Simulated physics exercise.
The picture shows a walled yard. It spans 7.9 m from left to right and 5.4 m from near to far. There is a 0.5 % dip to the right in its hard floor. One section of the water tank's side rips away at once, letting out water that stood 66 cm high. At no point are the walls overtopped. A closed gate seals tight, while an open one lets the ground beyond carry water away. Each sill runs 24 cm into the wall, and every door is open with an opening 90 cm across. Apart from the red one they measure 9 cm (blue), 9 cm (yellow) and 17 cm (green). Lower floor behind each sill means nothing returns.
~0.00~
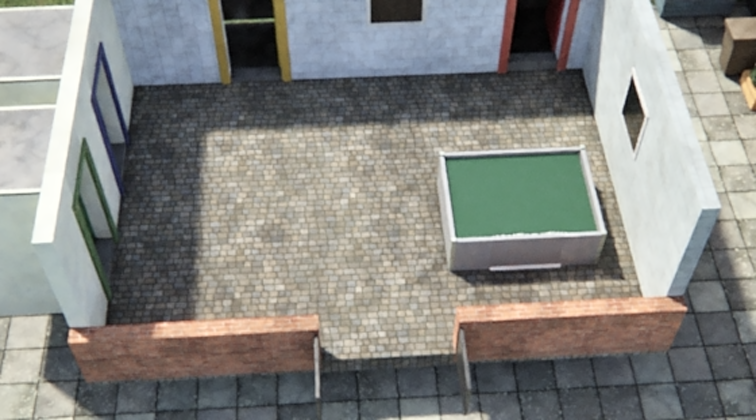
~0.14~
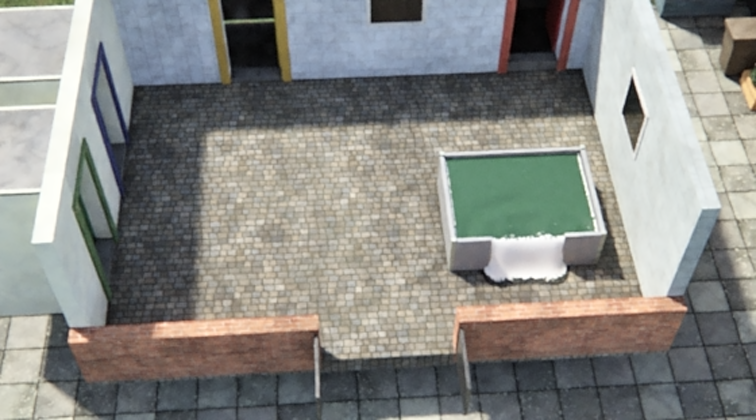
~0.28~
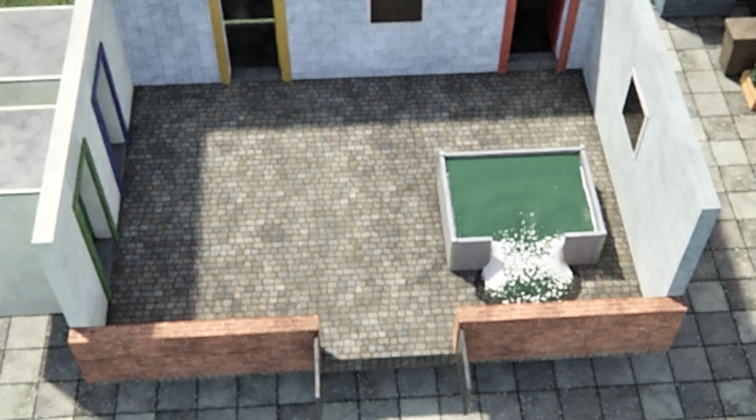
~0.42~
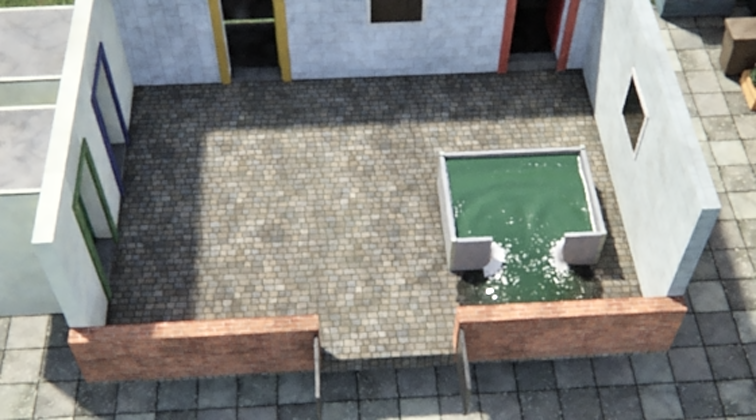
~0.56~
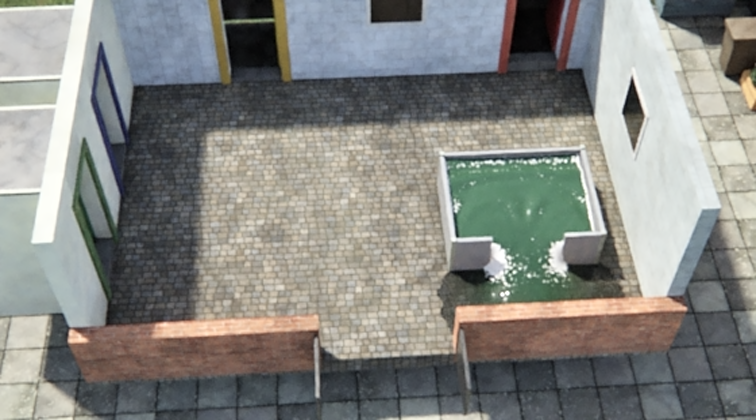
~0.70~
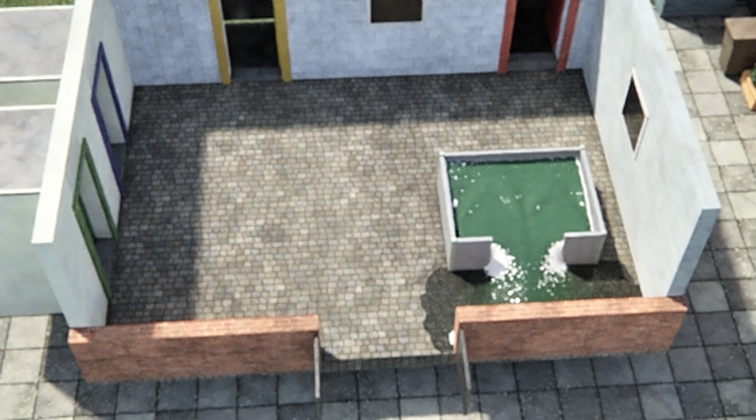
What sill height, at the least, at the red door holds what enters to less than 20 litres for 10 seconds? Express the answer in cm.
A height of roughly 14.5 cm.
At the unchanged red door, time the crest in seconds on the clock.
Approximately 3.8 s.
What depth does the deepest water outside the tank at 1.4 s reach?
Up to some 56 cm.
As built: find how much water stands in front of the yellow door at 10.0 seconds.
Lab note: Depth approx. 7.0 cm.
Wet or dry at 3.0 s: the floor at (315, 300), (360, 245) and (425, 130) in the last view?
1: Awash; 2: Awash; 3: Unwetted.
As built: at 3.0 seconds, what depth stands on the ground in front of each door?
Door by door in centimetres - blue 0, red 4, yellow 0, green 0.
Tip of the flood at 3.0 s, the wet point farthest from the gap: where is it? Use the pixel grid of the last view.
In the last picture, around (115, 356).
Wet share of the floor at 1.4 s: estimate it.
Roughly 10 percent of the floor.
After 1.4 s water covers 10 % of the floor, deepest (56 cm) near (642, 329); it has not reached the red door.
After 3.0 s water covers 45 % of the floor, deepest (28 cm) near (618, 330); 4 cm at the red door, 0 litres in over its 19 cm sill.
After 10.0 s water covers 95 % of the floor, deepest (10 cm) near (642, 329); 8 cm at the red door, 4 litres in over its 19 cm sill.
At the red door as built, the water arrived by 3.0 s and peaked near 19 cm at 3.8 s.
Run again over the same 10 s with other heights there, 27 litres in over 13.5 cm, 5 litres over 18.5 cm. The limit of 20 litres is kept from about 14.5 cm up.
